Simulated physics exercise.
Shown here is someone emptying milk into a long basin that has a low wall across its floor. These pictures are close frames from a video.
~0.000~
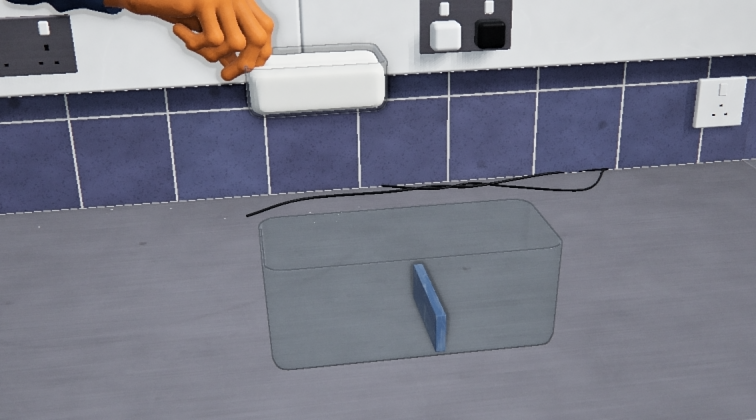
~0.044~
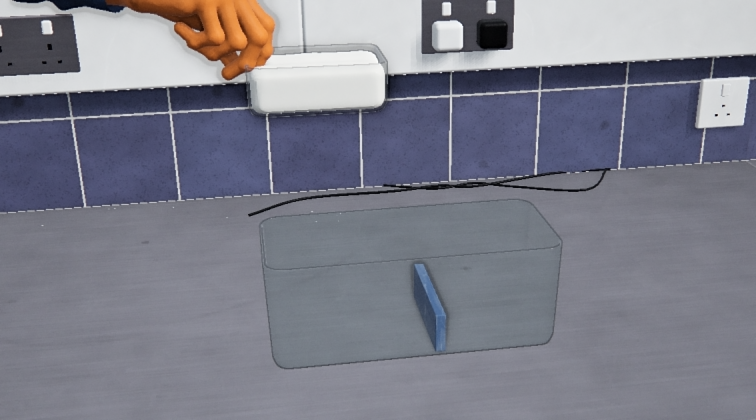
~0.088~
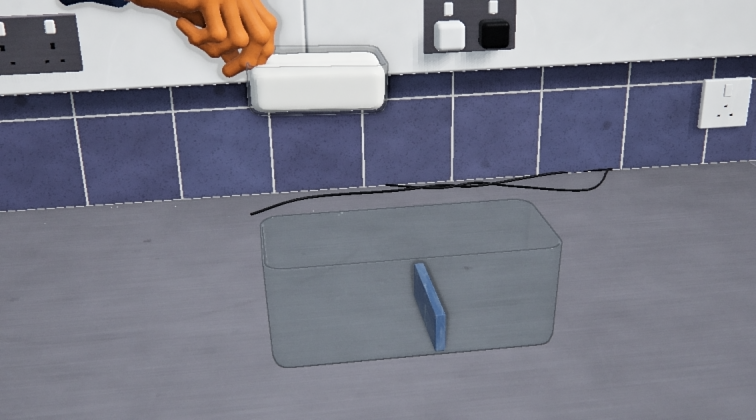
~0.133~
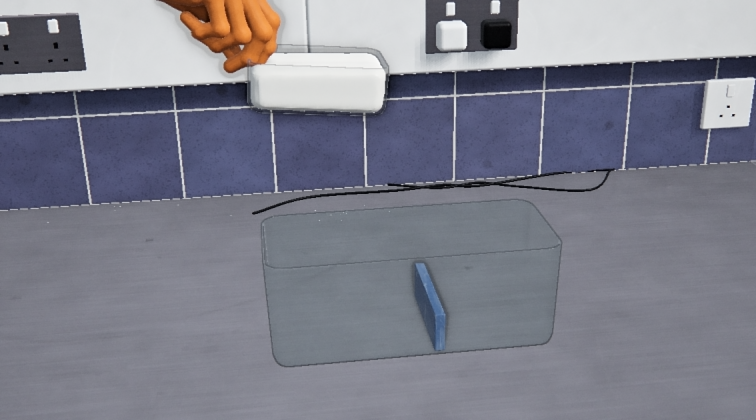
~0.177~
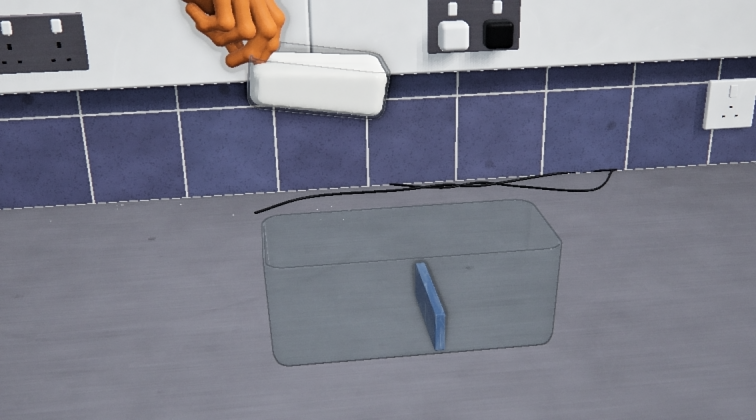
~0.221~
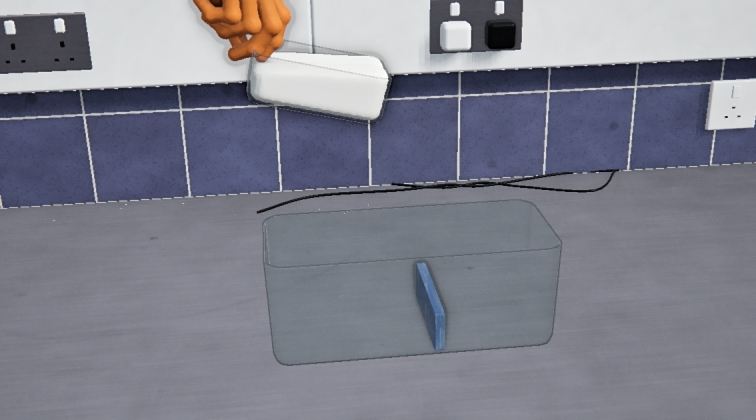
The clip shows an orange hand at a small clear container of white milk above a long transparent basin with a low blue wall across its floor. The container starts level, then gradually tilts down to the right.
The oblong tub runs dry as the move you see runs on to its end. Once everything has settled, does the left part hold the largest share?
It is the part on the right.
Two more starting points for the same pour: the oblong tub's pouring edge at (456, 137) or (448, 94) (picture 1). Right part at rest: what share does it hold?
90 and 85 per cent.
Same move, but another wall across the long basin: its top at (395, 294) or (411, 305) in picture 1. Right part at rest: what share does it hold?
Roughly 75 % and then 70 %.
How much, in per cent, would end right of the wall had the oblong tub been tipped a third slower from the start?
About 70 in a hundred.
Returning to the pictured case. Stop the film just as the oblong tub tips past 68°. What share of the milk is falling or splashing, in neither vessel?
Around 55 in a hundred.
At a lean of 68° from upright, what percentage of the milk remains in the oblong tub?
About 25 per cent.
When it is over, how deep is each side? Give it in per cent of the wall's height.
10 % left, 40 % right.
By 0.57 s the tilt is 68° and 26 per cent is still to pour, 2 is left of the wall and 15 right of it.
By 0.83 s the tilt is 95° and 6 per cent is still to pour, 14 is left of the wall and 69 right of it.
By 1.11 s the tilt is 96° and 2 per cent is still to pour, 23 is left of the wall and 69 right of it.
By 1.40 s the tilt is 96° and 0 per cent is still to pour, 24 is left of the wall and 69 right of it.
At rest 25 per cent lies left of the wall, 69 right of it and 6 outside.
